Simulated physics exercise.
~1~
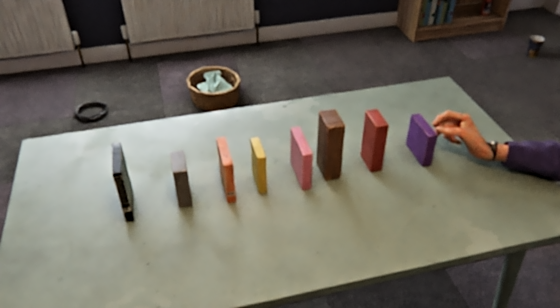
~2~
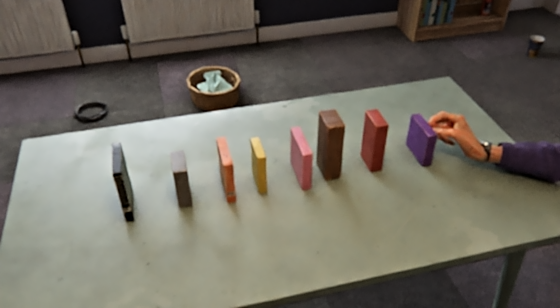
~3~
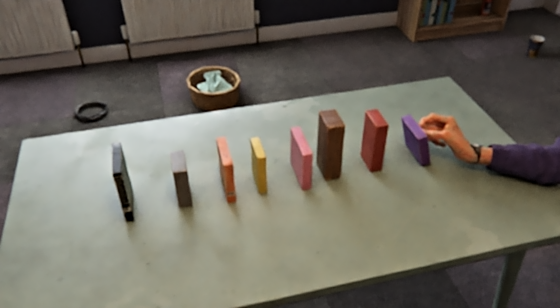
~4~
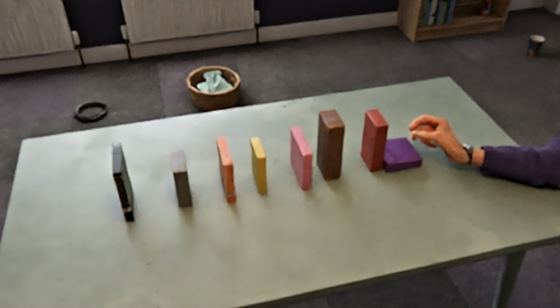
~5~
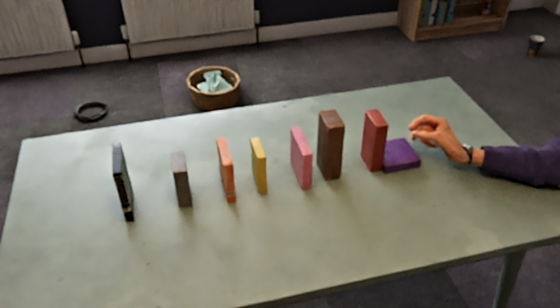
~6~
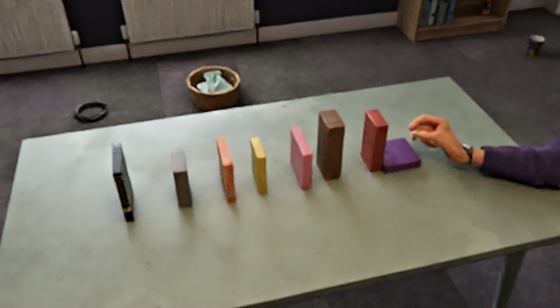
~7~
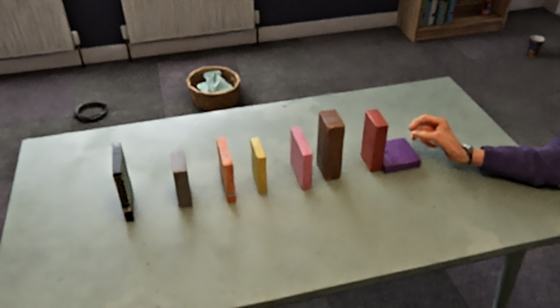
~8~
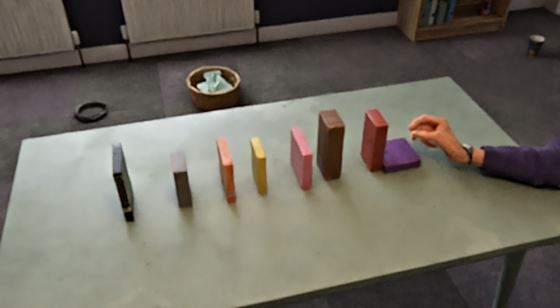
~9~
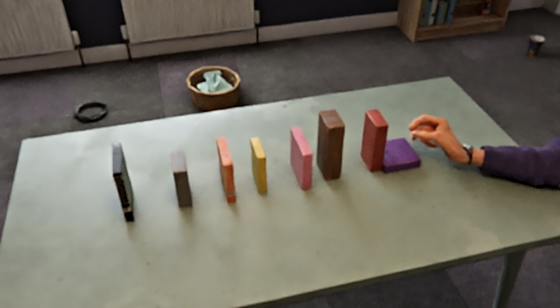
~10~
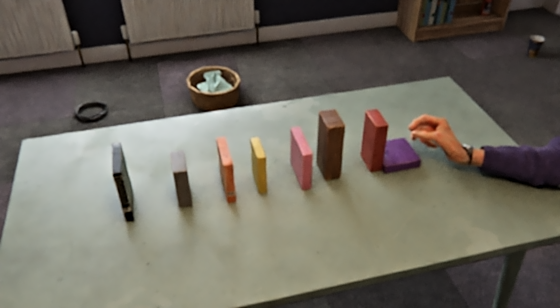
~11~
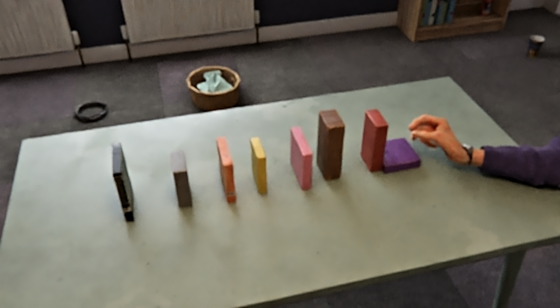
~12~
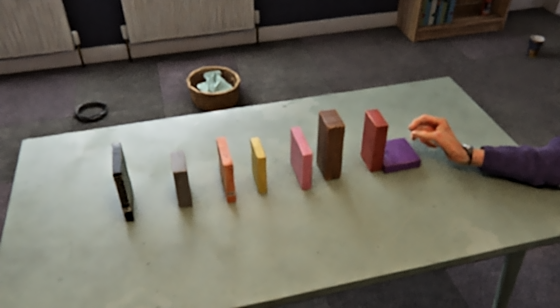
A hand tipped over the purple block at the right end of a row of upright blocks on a table, and it fell flat beside the red one. The red block and all the others stayed standing while the hand hovered nearby.
